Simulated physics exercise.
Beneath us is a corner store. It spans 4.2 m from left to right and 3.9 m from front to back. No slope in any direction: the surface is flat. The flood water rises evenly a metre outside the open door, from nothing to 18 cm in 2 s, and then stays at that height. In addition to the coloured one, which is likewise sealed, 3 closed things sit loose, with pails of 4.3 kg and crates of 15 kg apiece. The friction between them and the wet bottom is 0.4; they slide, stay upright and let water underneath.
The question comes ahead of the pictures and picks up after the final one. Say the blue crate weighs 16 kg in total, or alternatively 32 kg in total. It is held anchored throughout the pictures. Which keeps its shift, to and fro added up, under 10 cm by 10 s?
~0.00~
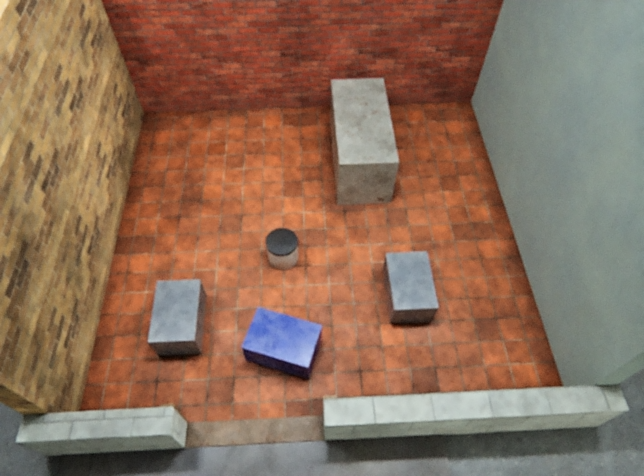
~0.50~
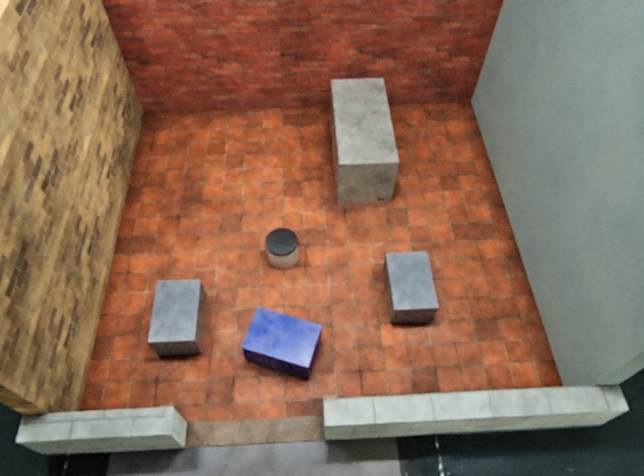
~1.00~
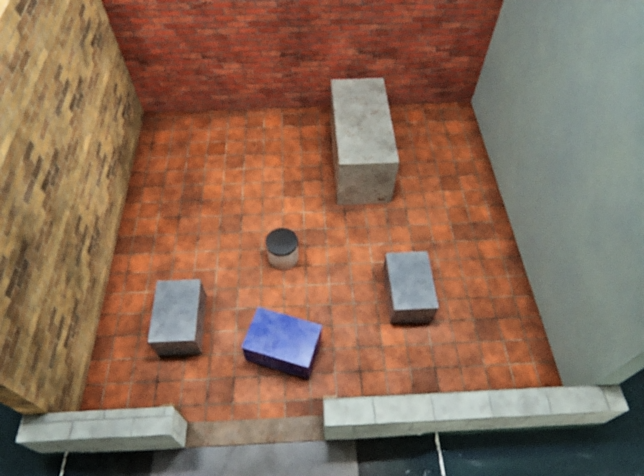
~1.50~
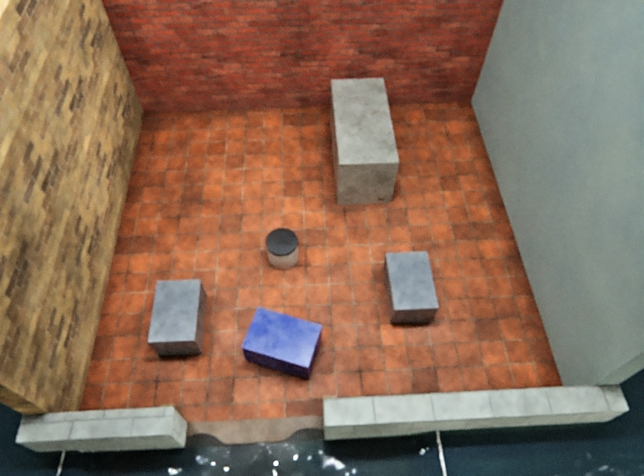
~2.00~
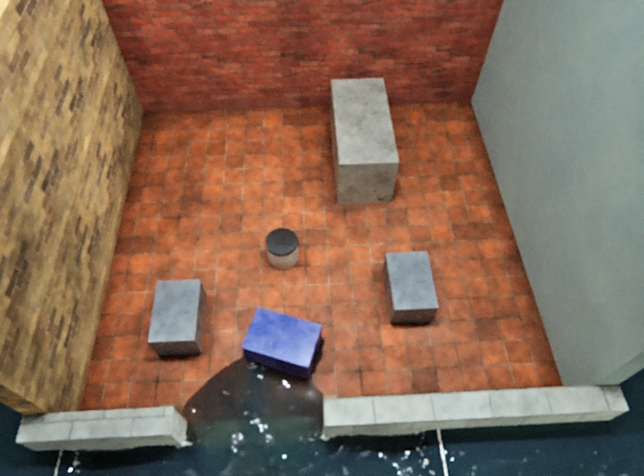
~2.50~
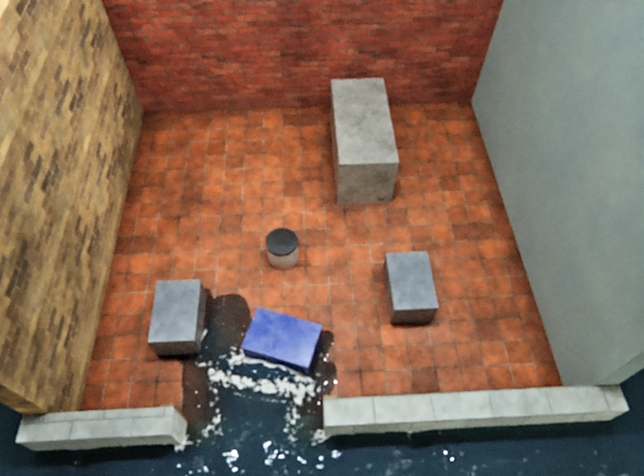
The one that works is none of the two.
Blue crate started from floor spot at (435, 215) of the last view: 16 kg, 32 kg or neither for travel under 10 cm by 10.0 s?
Both loads work.
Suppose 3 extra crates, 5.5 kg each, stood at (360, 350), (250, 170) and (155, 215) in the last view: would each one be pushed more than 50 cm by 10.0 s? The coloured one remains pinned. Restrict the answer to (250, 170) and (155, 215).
In the order given, beyond the mark and then beyond the mark.
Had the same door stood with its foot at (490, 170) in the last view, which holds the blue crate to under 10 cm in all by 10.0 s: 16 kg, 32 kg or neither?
Okay, so only the heavy mass does.
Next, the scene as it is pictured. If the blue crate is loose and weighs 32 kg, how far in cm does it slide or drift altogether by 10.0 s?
The distance adds up to about 60 cm.
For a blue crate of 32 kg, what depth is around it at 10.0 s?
Something like 8 centimetres.
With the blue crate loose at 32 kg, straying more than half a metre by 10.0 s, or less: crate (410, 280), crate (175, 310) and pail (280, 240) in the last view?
Falls short; exceeds it; falls short.
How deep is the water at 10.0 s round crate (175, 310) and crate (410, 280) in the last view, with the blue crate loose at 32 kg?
Around 9 cm and 4 cm.
After 3.5 s the blue crate would be 102 cm from its start with 16 kg and 48 cm from its start with 32 kg; 5 cm of water round it then.
After 4.5 s the blue crate would be 165 cm from its start with 16 kg and 62 cm from its start with 32 kg; 5 cm of water round it then.
After 7.0 s the blue crate would be 172 cm from its start with 16 kg and 62 cm from its start with 32 kg; 6 cm of water round it then.
After 10.0 s the blue crate would be 175 cm from its start with 16 kg and 62 cm from its start with 32 kg; 8 cm of water round it then.
